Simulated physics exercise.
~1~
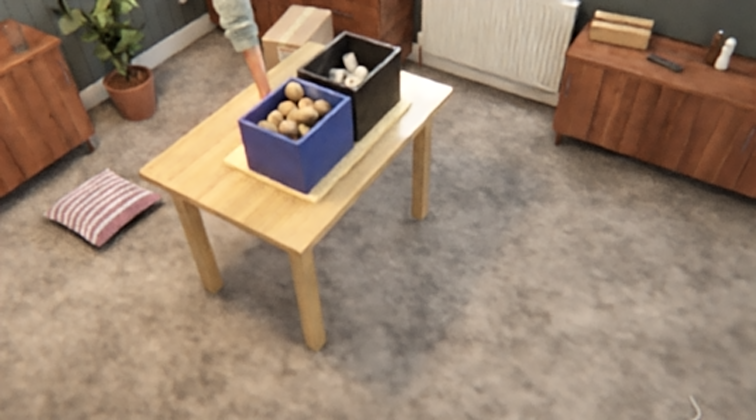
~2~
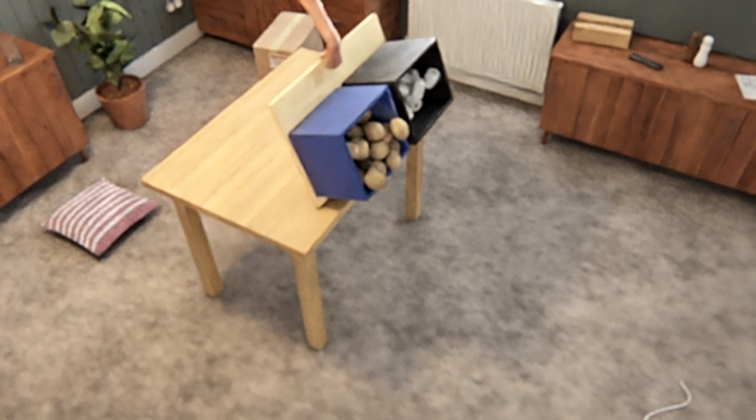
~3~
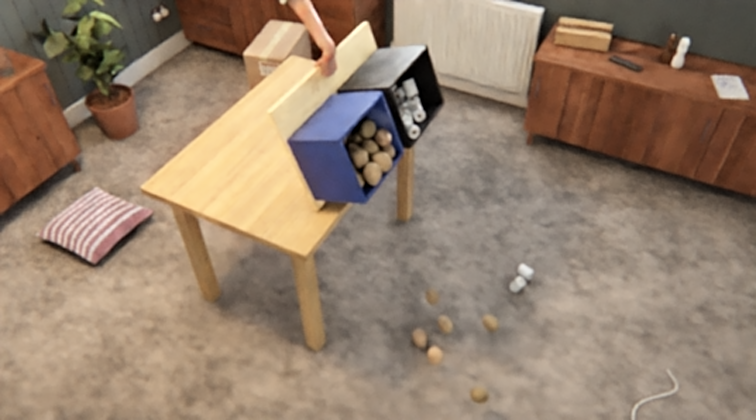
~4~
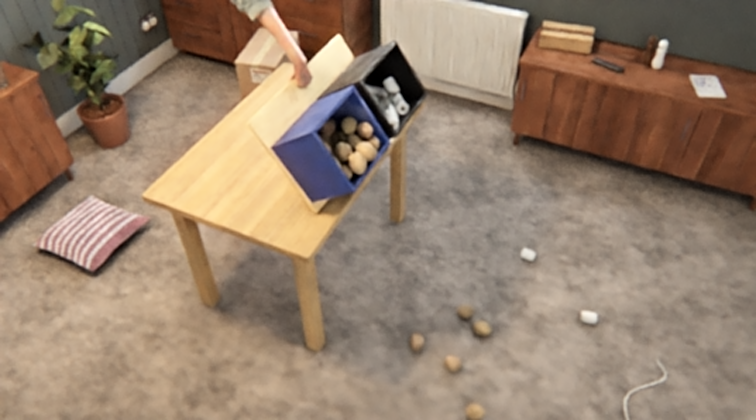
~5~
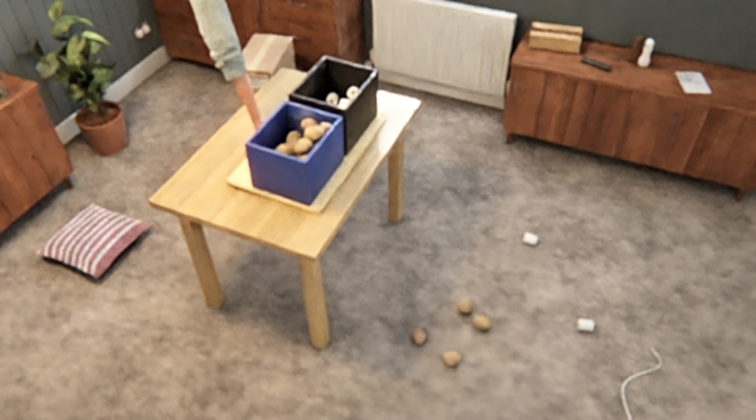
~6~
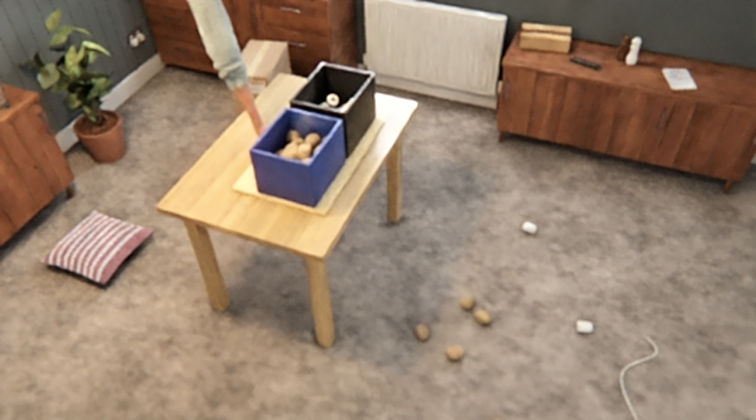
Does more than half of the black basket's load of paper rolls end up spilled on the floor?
No, only a small part of the paper rolls falls out of the black basket, fewer than one in six. A couple of white rolls lie on the carpet and the rest stay in the basket.
A shelf board carrying a blue basket of potatoes and a black basket of white paper rolls lies flat on a wooden table, with a hand beside it. The hand lifts the board's left side and tips it steeply over its right edge, so both baskets lean out with their open tops toward the floor. A few potatoes and a couple of rolls drop out and scatter across the carpet. The hand then lowers the board until it lies flat again. Both baskets end upright on the table, still holding goods, while the spilled pieces lie still on the floor.
